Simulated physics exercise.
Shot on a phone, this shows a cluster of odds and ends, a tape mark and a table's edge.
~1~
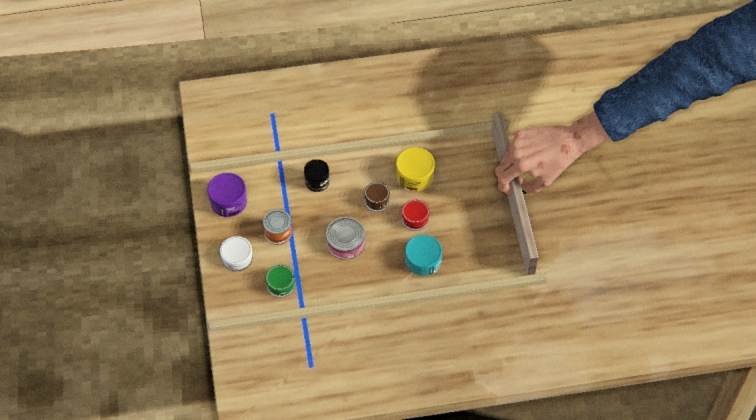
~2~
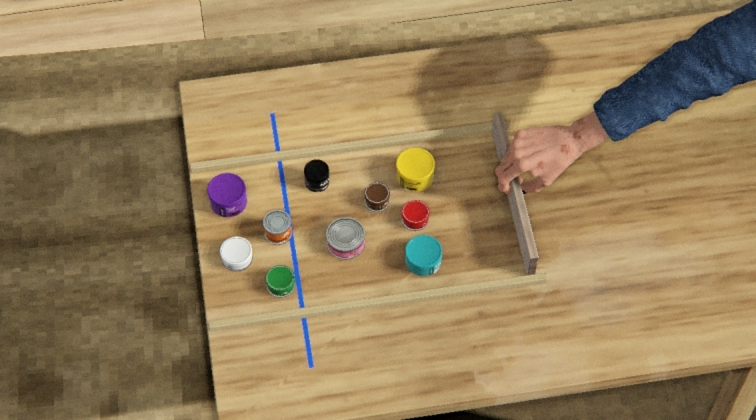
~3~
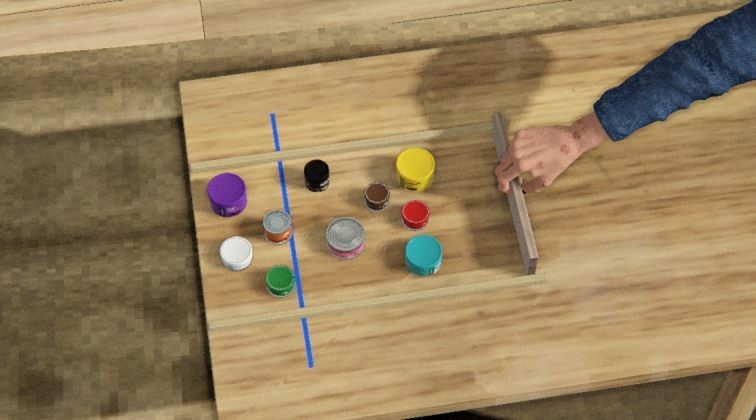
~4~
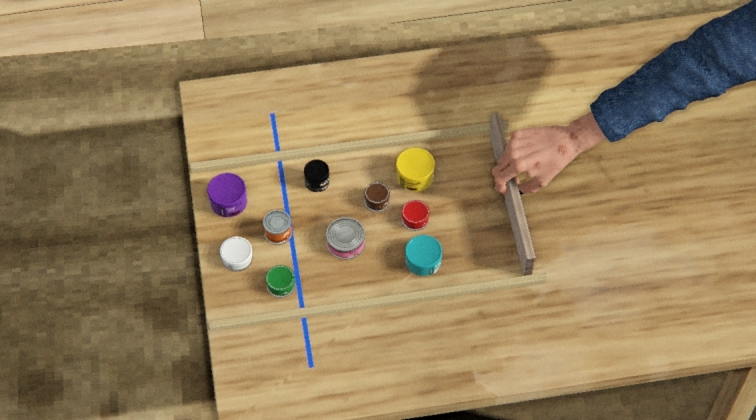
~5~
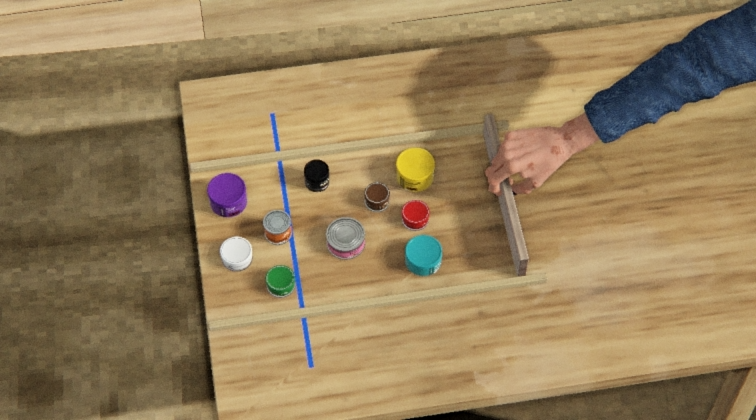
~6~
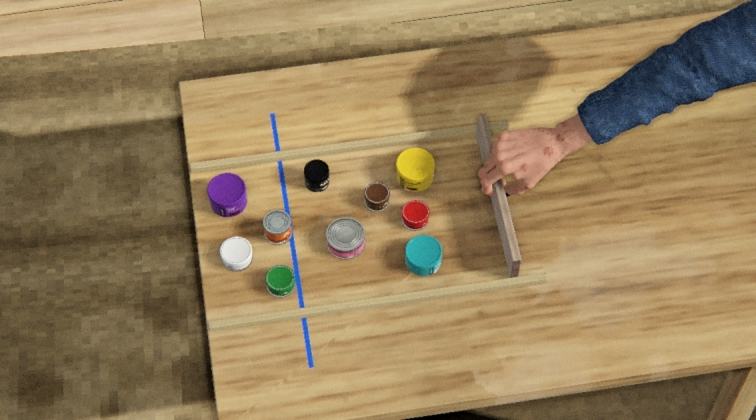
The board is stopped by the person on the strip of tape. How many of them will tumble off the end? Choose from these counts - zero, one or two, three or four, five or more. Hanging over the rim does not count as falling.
Count: Zero.
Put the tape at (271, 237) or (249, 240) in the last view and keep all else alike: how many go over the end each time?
Down on the floor: 0 and 2.
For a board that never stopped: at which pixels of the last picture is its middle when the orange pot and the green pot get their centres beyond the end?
The middle is at (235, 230) when it's the orange pot, and at (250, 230) when it's the green pot.
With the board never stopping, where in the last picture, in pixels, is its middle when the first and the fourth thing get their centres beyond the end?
(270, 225) and (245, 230).
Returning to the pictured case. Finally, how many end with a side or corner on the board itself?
4 in contact.
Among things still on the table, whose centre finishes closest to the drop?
I'd go with the white pot.
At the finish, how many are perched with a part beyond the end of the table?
Tally: 0.
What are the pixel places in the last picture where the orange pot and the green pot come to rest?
Final positions - orange pot around (253, 224), green pot around (248, 292).
A little later, none off yet; purple tub at rest near (228, 196); white pot at rest near (237, 254); green pot at rest near (281, 281).
When it is over, the number that fall off is zero.
